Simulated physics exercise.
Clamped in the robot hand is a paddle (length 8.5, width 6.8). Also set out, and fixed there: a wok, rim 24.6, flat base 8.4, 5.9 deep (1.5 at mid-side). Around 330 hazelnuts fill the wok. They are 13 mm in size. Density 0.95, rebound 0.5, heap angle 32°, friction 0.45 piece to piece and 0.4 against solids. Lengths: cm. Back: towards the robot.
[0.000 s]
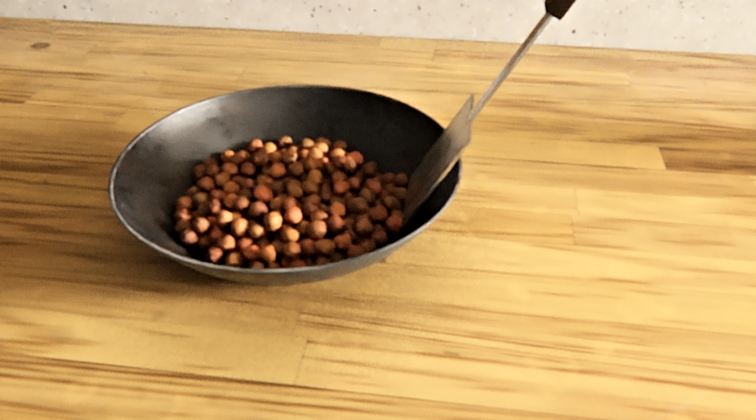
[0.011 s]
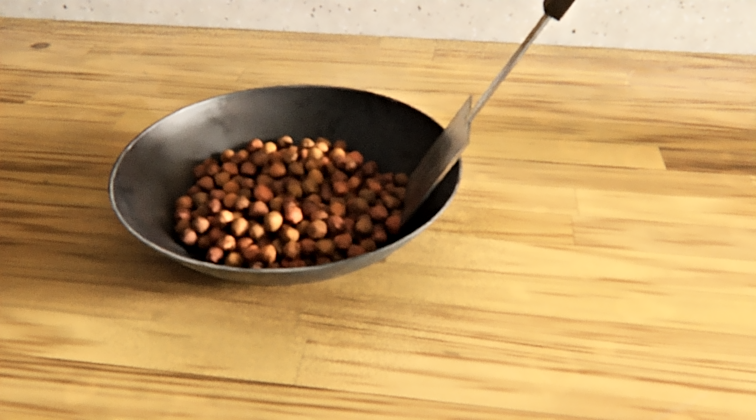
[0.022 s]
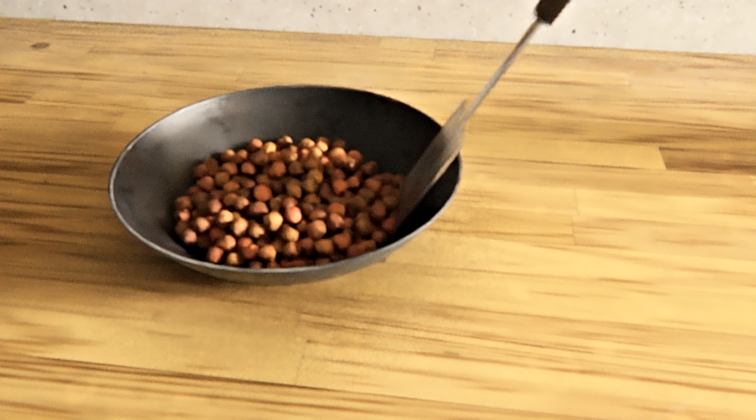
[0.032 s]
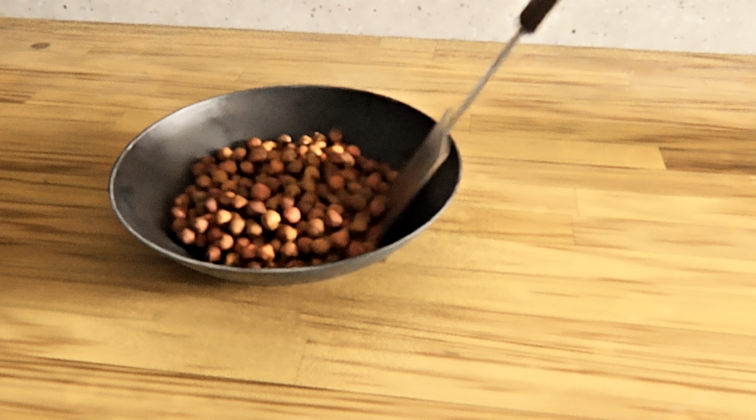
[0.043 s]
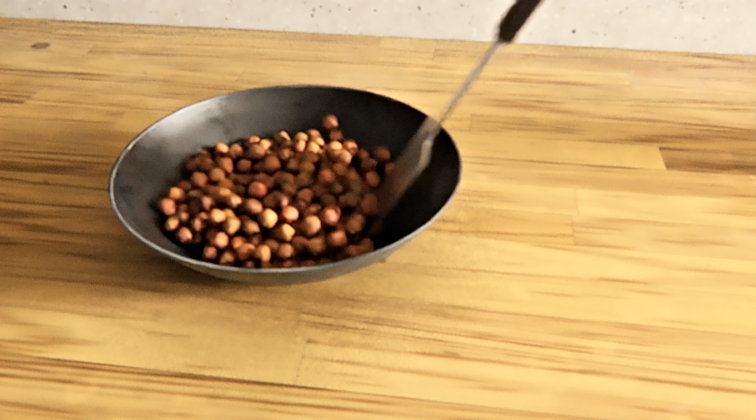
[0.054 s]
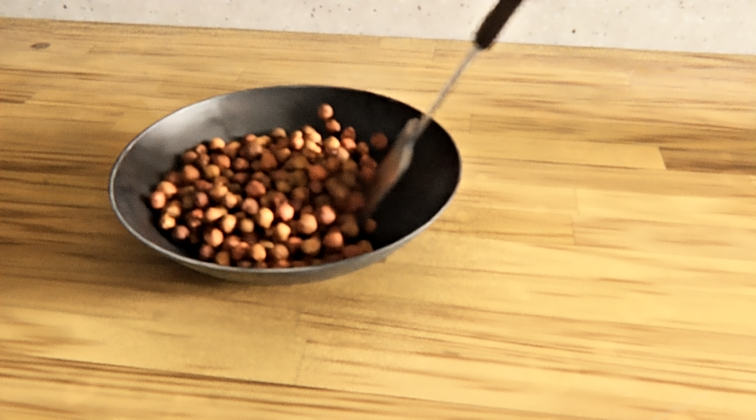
A dark metal wok heaped with reddish-brown hazelnuts sits left of centre on a pale yellow wooden surface, seen from slightly above, with a light speckled wall behind. A metal paddle with a thin shaft and dark handle leans into the wok's right side. Still at first, the paddle then sweeps left, pushing the nuts leftward and heaping them higher, while the camera stays fixed.
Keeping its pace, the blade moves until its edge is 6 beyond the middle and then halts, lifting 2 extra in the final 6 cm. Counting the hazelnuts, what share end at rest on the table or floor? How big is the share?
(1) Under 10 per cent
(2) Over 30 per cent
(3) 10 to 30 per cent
Over 30 per cent.
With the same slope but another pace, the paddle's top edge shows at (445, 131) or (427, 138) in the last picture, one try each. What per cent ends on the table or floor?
Near 10 per cent in the first try and near 15 per cent in the second.
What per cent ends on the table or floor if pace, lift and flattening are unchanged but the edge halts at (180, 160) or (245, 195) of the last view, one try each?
Try 1: Approx. 45 %; try 2: Approx. 15 %.
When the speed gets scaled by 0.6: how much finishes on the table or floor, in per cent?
The share would be near 15 in a hundred.
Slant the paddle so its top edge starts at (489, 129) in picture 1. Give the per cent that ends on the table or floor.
Roughly 35 percent ends on the table or floor.
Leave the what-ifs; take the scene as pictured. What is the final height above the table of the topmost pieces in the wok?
Near 5.5 centimetres high.
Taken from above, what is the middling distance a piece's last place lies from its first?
It comes to some 7 cm.
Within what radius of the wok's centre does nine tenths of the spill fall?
That's near 50 cm.
After 0.08 s, sloping 60°, highest piece 7 above the table; 328 in the wok.
After 0.11 s, sloping 60°, highest piece 9 above the table; 328 in the wok.
After 0.32 s, sloping 60°, highest piece 14 above the table; 205 in the wok, 43 on the table or floor, 80 on the blade or in flight.
After 1.37 s, sloping 60°, highest piece 5 above the table; 205 in the wok, 123 on the table or floor.
In the end, 205 in the wok, 123 on the table or floor. That is 38 % on the table or floor.
